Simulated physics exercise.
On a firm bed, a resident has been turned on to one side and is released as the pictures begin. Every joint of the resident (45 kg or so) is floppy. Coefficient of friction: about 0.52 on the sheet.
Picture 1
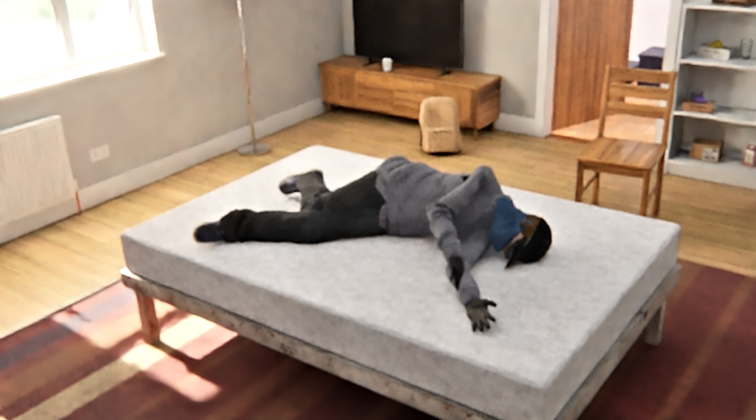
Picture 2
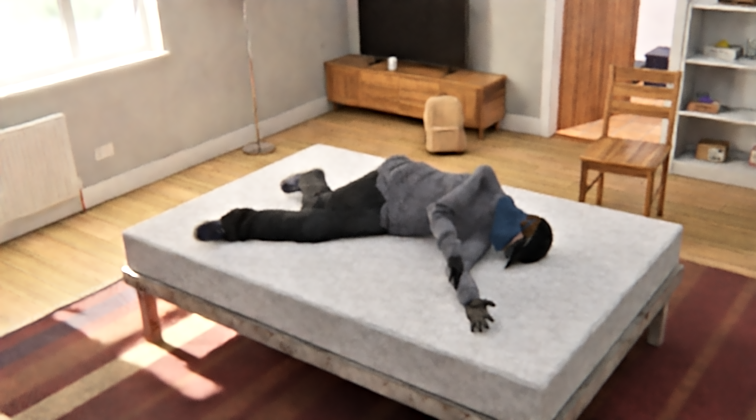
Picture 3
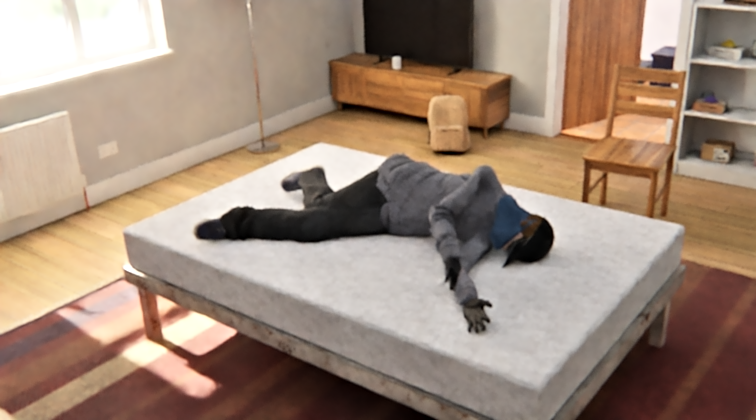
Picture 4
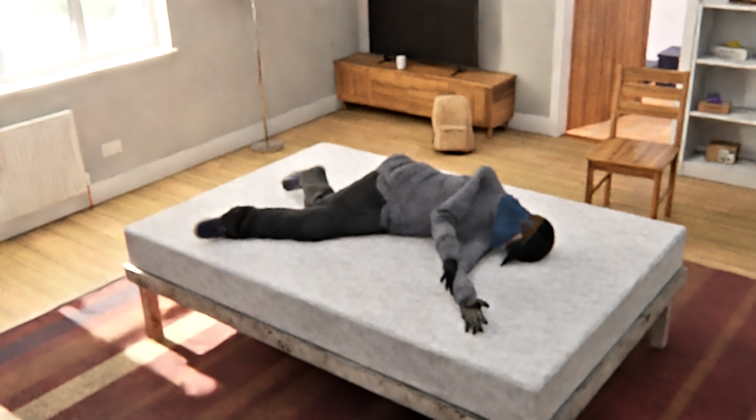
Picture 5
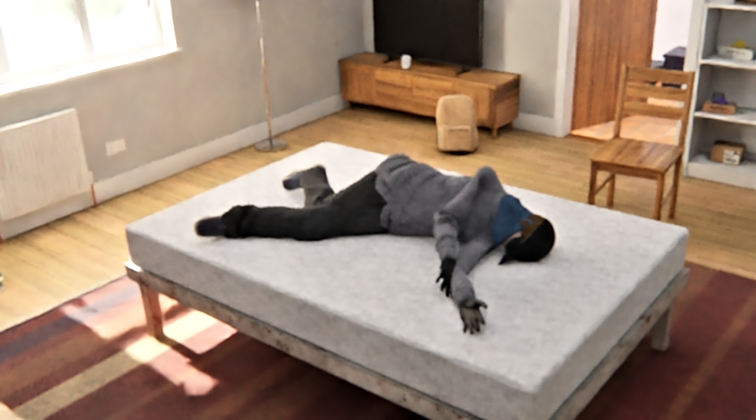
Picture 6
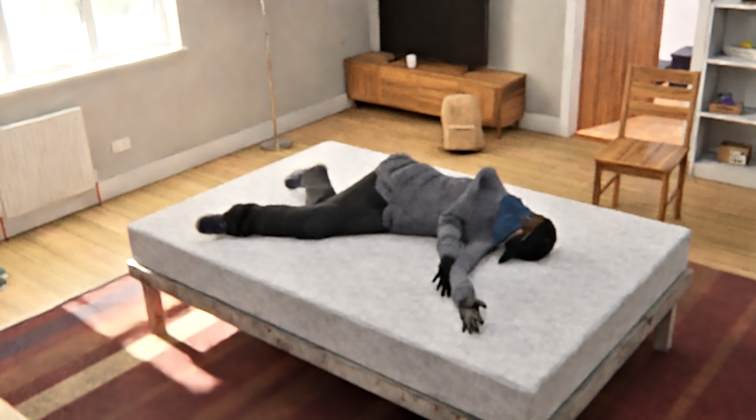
Person in grey top and dark trousers lying on a bare mattress, arms shifting slightly as the view drifts around the room.
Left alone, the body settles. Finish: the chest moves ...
... backwards.
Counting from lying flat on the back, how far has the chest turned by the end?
Around 40 degrees from flat on the back.
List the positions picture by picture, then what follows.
The first picture shows chest (478, 207); turn of the shoulders 80°.
The second picture shows chest (479, 207); turn of the shoulders 80°.
The third picture shows chest (480, 208); turn of the shoulders 80°.
The fourth picture shows chest (481, 208); turn of the shoulders 75°.
The fifth picture shows chest (482, 209); turn of the shoulders 75°.
The sixth picture shows chest (483, 209); turn of the shoulders 70°.
Then, 0.22 s after the last picture the chest is turned 60° from lying flat on the back, near (485, 209) in the last picture's view.
Then, 0.62 s after the last picture the chest is turned 50° from lying flat on the back, near (486, 209) in the last picture's view.
Then, 1.22 s after the last picture the chest is turned 45° from lying flat on the back, near (487, 209) in the last picture's view.
In the final state, chest sinks back.
